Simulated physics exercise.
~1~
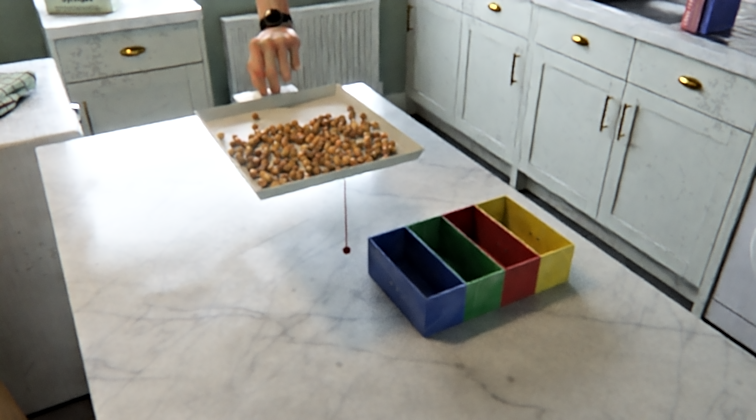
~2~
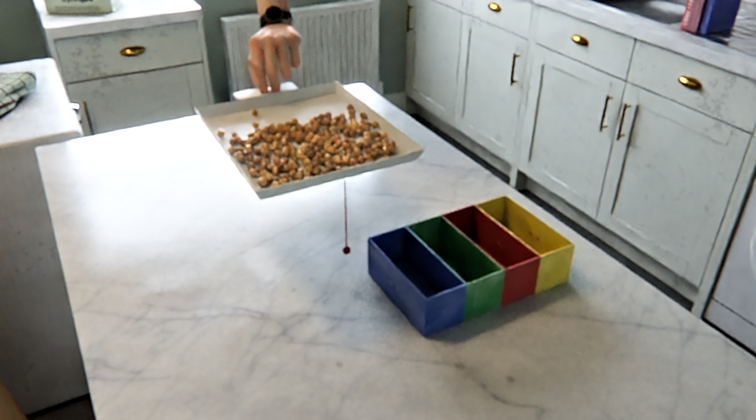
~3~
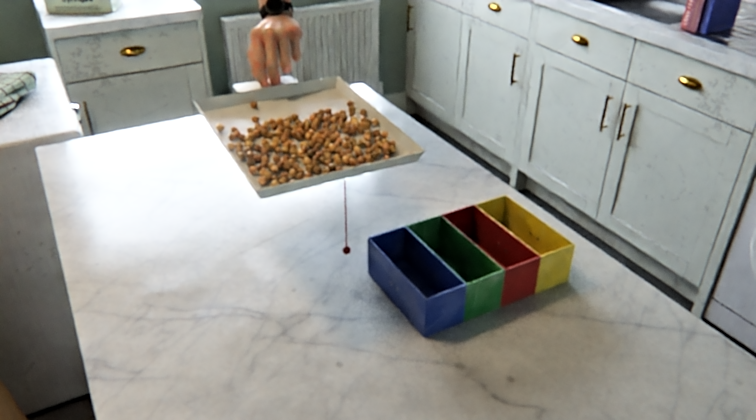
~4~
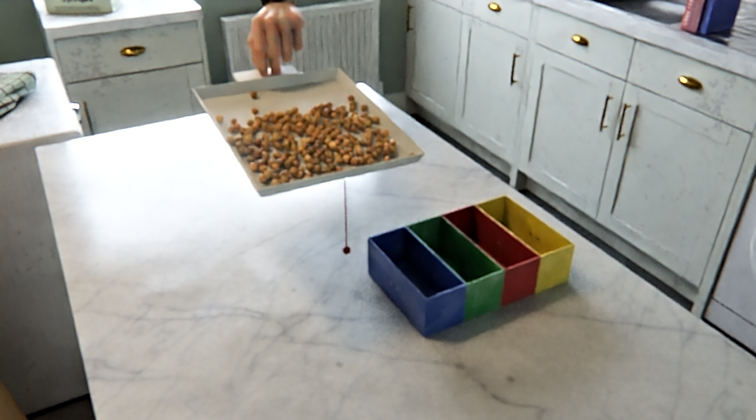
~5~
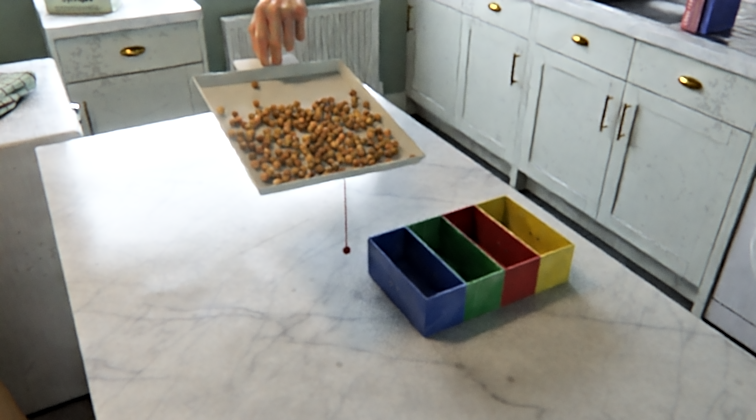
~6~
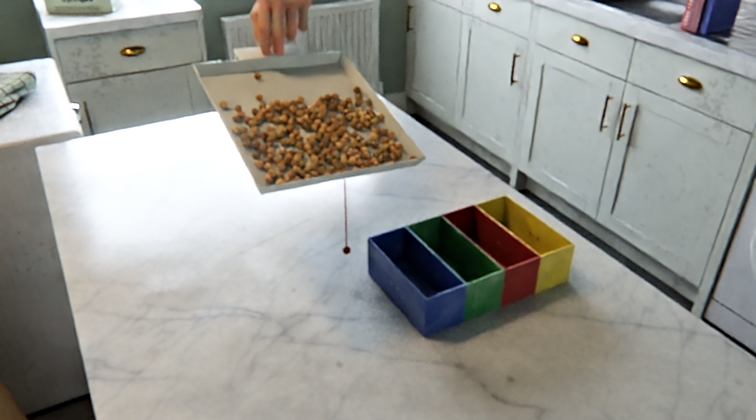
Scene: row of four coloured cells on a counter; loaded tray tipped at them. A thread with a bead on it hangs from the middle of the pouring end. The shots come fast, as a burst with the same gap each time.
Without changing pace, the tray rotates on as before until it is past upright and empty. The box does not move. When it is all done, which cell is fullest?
Fullest: The blue cell.
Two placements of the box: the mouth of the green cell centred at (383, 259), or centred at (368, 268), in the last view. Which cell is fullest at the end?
That red cell first, red second.
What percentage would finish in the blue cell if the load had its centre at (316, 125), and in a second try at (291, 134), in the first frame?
The first start gives 50 percent and the second 40 percent.
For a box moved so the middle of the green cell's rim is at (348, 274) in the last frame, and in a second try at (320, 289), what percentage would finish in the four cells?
First case 90 in a hundred, second case 60 in a hundred.
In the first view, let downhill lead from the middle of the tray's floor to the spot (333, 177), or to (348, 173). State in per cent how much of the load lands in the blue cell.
10 % and 30 %.
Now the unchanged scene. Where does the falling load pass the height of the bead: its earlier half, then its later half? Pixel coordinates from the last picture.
Initially about (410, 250); subsequently about (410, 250).
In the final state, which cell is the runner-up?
The green cell.
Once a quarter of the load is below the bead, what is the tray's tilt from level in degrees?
That happens at around 65°.
Shortly afterwards, tray tipped steeply; near two thirds on the tray; a little in the blue cell; only a few in the green cell; near a quarter falling or outside the box.
Next, tray tipped right over; near a third in the blue cell; near a quarter in the green cell; only a few in the red cell; near a third falling or outside the box.
Some moments later, tray tipped past a quarter turn; near a third in the blue cell; near a quarter in the green cell; only a few in the red cell; near a third falling or outside the box.
In the end, tray tipped past a quarter turn; near a third in the blue cell; near a quarter in the green cell; only a few in the red cell; none at all in the yellow cell; near a third outside the box.
